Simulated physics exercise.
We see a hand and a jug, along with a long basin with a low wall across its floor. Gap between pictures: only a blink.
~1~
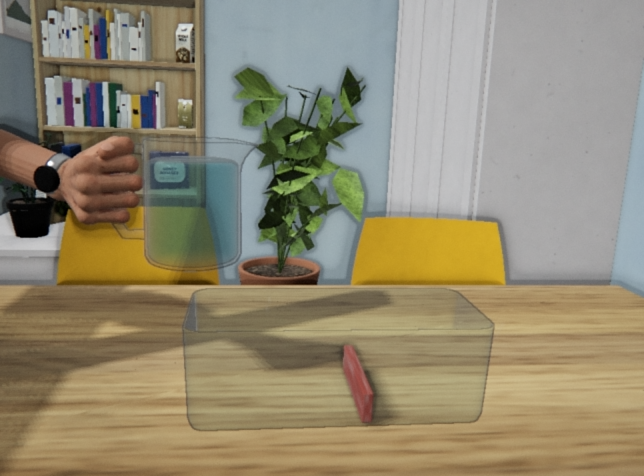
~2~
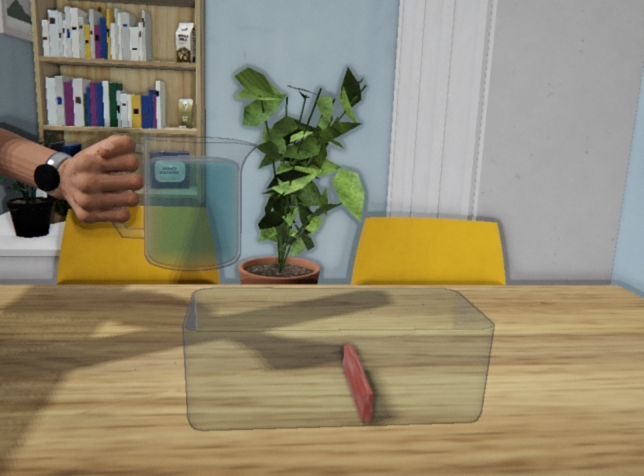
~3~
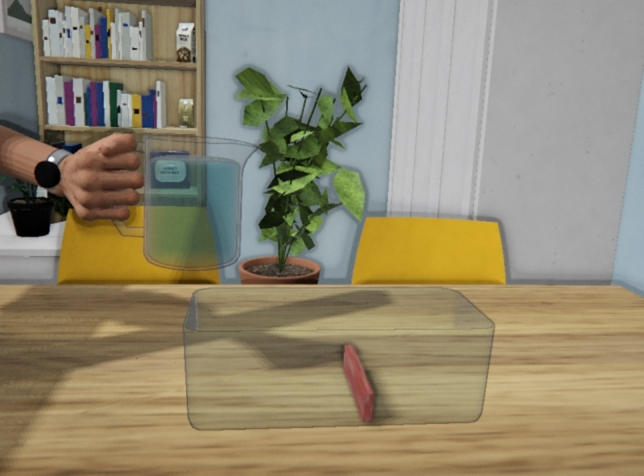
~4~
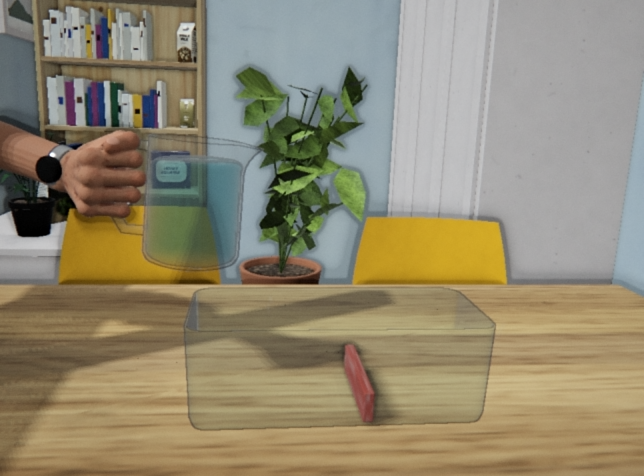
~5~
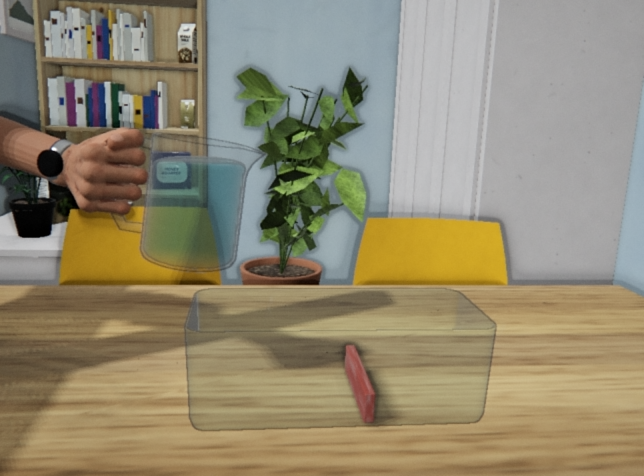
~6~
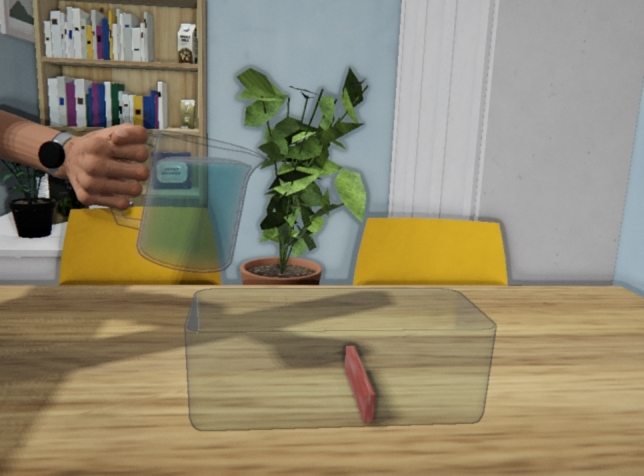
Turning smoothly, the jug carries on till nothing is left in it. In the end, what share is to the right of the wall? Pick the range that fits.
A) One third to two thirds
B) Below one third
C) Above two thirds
Option B: Below one third.
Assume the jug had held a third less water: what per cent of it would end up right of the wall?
I'd say roughly 5 percent.
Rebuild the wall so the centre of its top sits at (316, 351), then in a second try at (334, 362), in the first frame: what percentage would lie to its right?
Around 45 per cent for the first, around 20 per cent for the second.
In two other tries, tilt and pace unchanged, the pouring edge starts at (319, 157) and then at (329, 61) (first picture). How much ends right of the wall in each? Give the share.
65 %, 80 %.
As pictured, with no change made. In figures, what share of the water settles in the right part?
Near 10 %.
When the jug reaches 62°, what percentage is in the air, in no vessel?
It's close to 10 %.
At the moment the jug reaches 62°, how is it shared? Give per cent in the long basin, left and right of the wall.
Left: 5 %; right: 0 %.
A moment on, the jug is tipped part way and 86 per cent is still to pour, 4 is left of the wall and 0 right of it.
Next, the jug is tipped on its side and 34 per cent is still to pour, 48 is left of the wall and 1 right of it.
Then the jug is tipped right over and 3 per cent is still to pour, 87 is left of the wall and 6 right of it.
Later the jug is tipped right over and 0 per cent is still to pour, 89 is left of the wall and 9 right of it.
In the end 89 per cent lies left of the wall, 9 right of it and 2 outside.
